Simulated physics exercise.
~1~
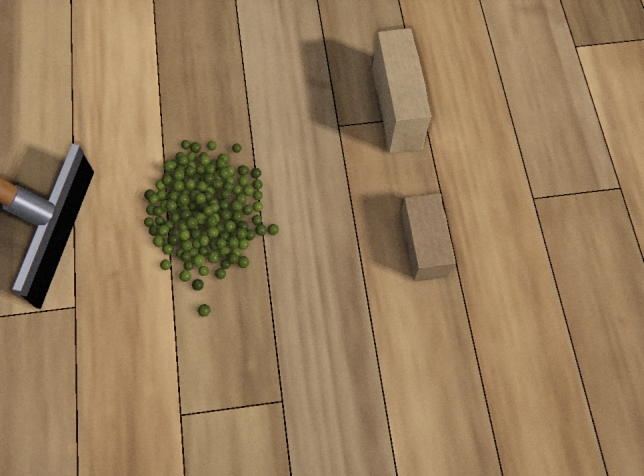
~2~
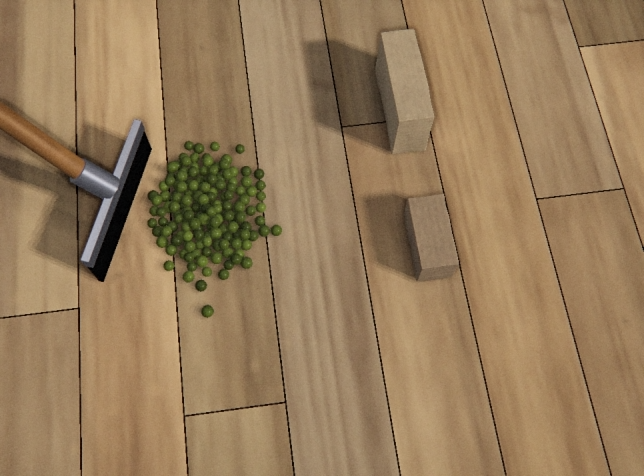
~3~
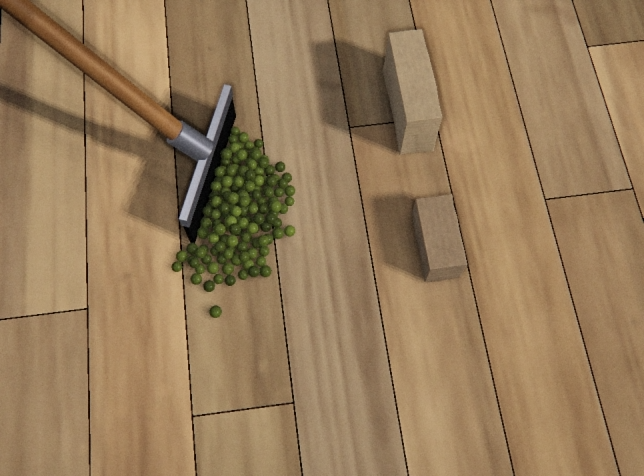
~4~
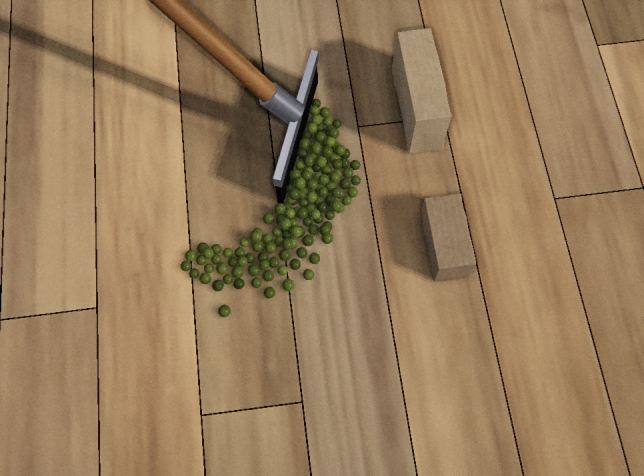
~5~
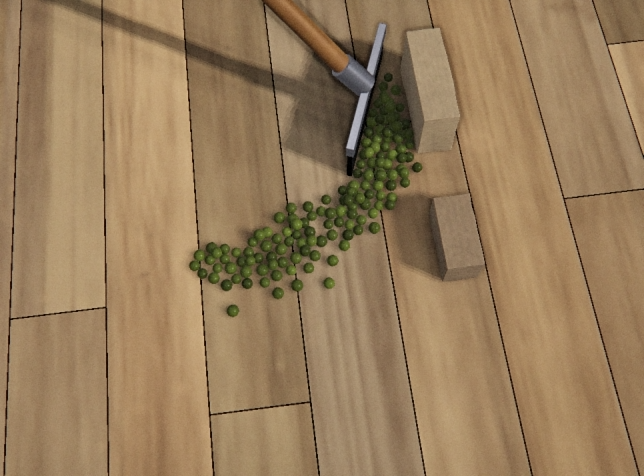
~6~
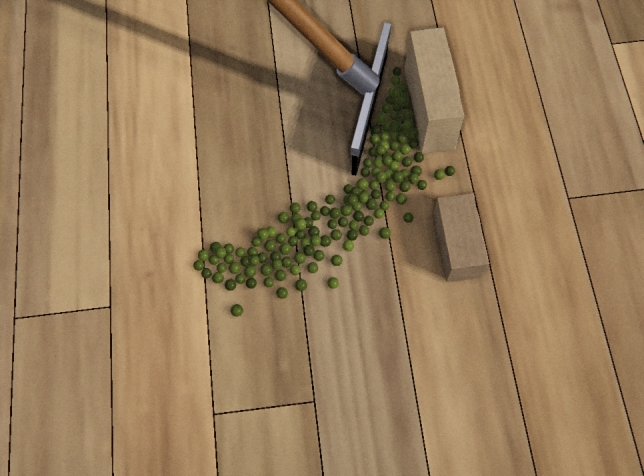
A squeegee with a wooden handle swept rightward and slightly up through a pile of small green olives on a wooden floor, smearing them into a slanting trail, and stopped with some bunched against the upper of two blocks, none having passed through the gap.
